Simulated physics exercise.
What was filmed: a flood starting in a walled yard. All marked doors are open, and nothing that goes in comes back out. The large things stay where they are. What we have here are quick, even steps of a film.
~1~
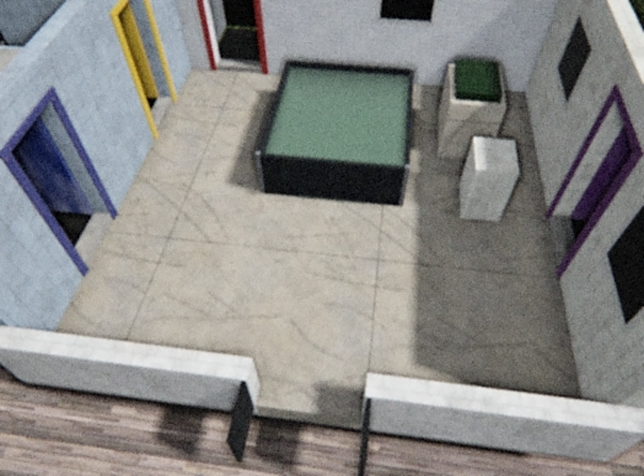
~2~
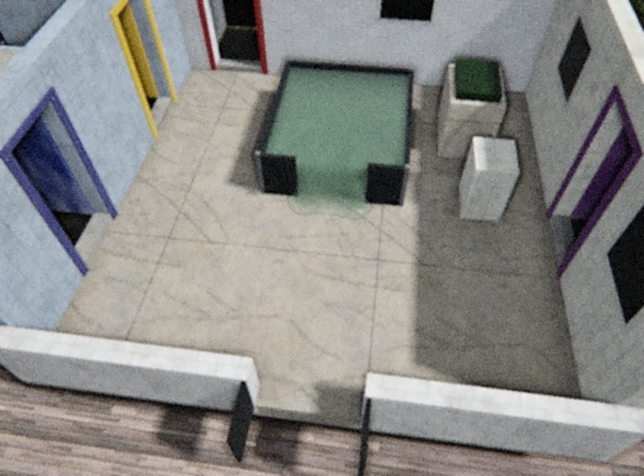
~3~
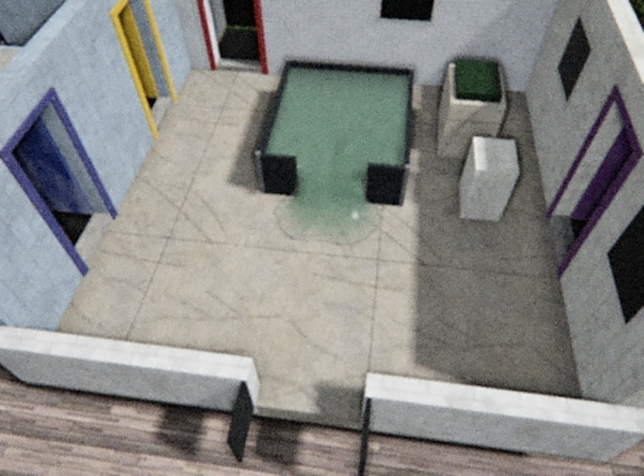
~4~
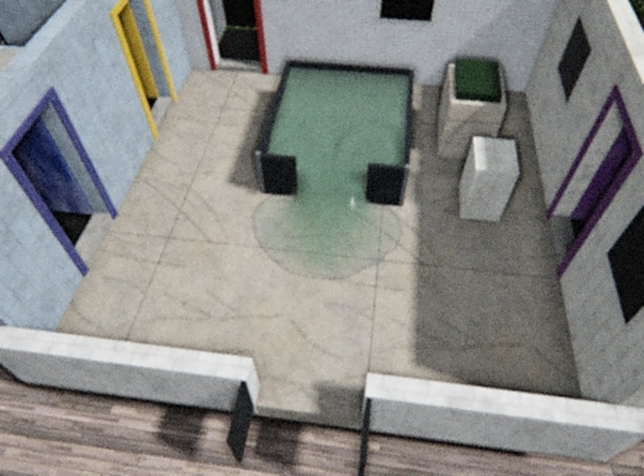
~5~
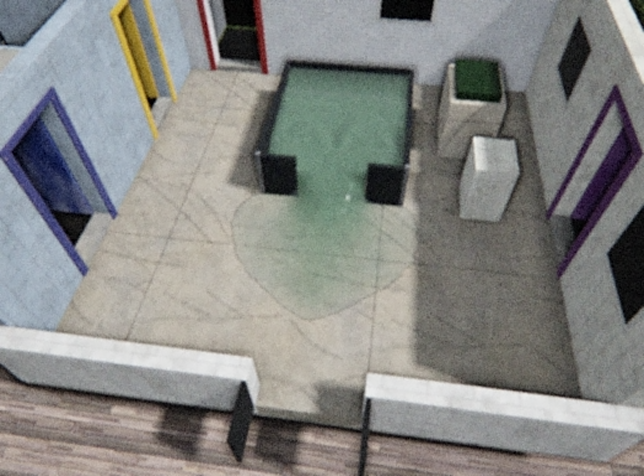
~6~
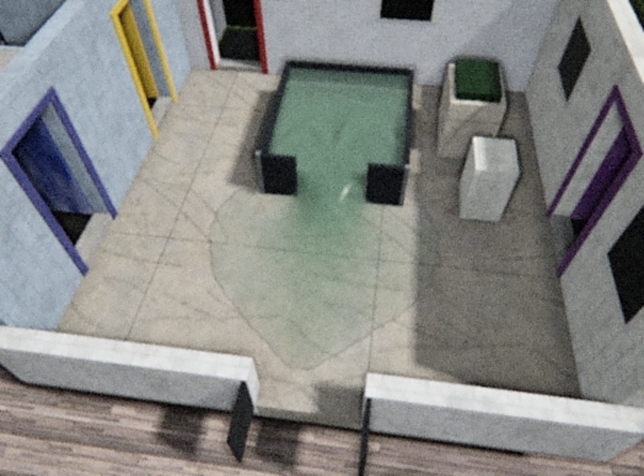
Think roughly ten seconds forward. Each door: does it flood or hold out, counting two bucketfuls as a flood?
Red door holds out, purple door holds out, blue door holds out, yellow door holds out.
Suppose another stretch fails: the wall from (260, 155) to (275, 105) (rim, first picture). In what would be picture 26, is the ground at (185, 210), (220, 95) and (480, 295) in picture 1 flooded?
In the order you gave them, I get drenched, drenched, still bare.
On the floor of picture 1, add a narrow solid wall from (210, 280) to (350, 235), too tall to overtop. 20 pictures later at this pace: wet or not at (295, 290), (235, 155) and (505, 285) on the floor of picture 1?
Results in order: Bone-dry / bone-dry / swamped.
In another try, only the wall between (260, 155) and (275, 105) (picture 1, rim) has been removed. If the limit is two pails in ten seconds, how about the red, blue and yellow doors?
In that case the red one breaks the limit, the blue one breaks the limit and the yellow one breaks the limit.
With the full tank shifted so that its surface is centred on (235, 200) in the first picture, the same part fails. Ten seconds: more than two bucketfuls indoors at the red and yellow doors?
Looking at it, the red door breaks the limit and the yellow door comes in under.
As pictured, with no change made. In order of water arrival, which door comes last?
It is the one in red.
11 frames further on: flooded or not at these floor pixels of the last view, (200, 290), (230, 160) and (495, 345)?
As listed, the points end up soaked, high and dry and soaked.
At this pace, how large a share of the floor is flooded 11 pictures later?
Close to 40 percent, by my reckoning.
A moment on, water covers 35 % of the floor; the red door not reached, the purple door not reached, the blue door not reached, the yellow door not reached.
Next, water covers 40 % of the floor; the red door not reached, the purple door not reached, the blue door not reached, the yellow door not reached.
Then, water covers 50 % of the floor; the red door not reached, the purple door wet at the sill, nothing in, the blue door wet at the sill, nothing in, the yellow door not reached.
Later, water covers 85 % of the floor; the red door wet at the sill, nothing in, the purple door wet at the sill, nothing in, the blue door wet at the sill, nothing in, the yellow door wet at the sill, nothing in.
In the end, water covers 100 % of the floor; the red door wet at the sill, nothing in, the purple door wet at the sill, nothing in, the blue door wet at the sill, nothing in, the yellow door wet at the sill, nothing in.
